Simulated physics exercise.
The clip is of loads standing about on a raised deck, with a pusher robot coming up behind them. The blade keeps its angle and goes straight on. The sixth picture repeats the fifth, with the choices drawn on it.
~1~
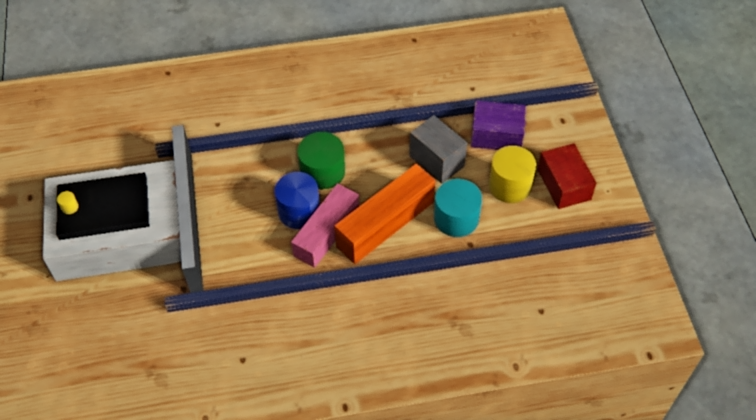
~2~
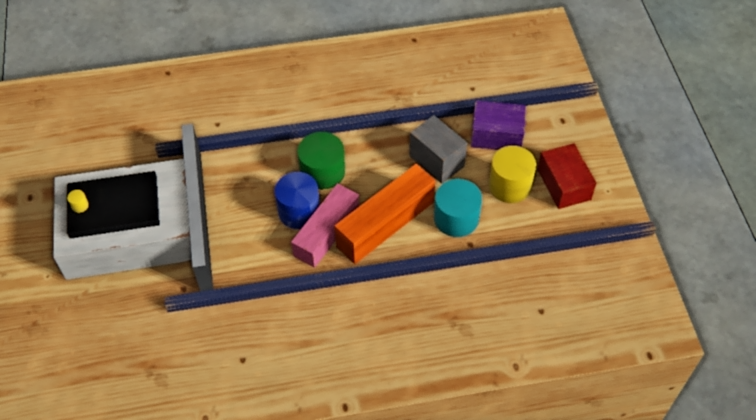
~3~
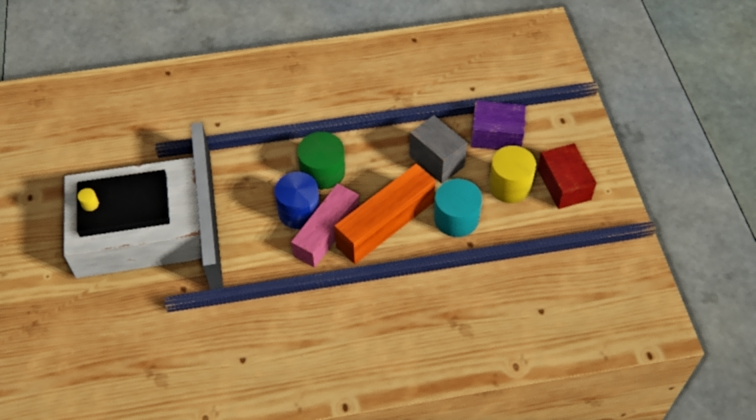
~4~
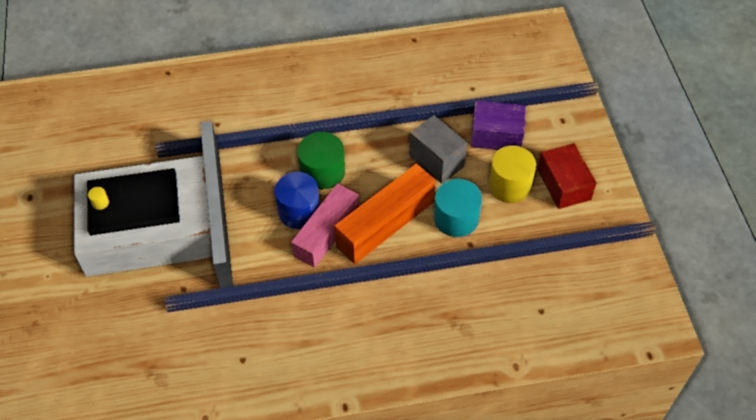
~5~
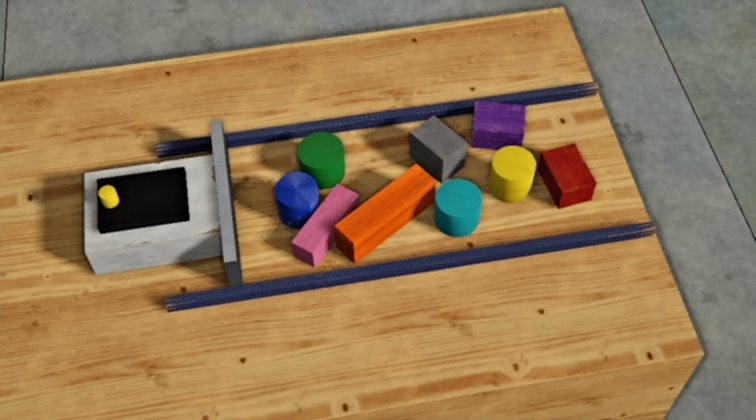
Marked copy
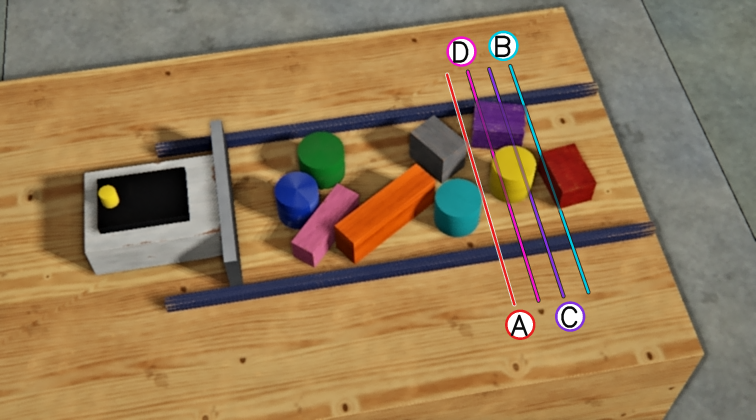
A white pusher robot with a wide gray blade crept slowly to the right between two blue rails on a wooden deck, while the colorful blocks and canisters in front of it stayed still, untouched.
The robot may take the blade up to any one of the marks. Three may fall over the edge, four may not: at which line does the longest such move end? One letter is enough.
No farther than B.
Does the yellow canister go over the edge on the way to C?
Yes.
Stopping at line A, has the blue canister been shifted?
Yes.
On the copy, A at (478, 180); B at (546, 170); C at (523, 173); D at (500, 177).
On B. First, robot (271, 180); turquoise canister (471, 212); green canister (365, 155).
Then, robot (389, 163); red crate (627, 192); yellow canister (602, 163).
Finally, robot (480, 150); orange stick over the edge; yellow canister over the edge; three fallen.
By contrast, A is within the limit but short; C is within the limit but short; D is within the limit but short.
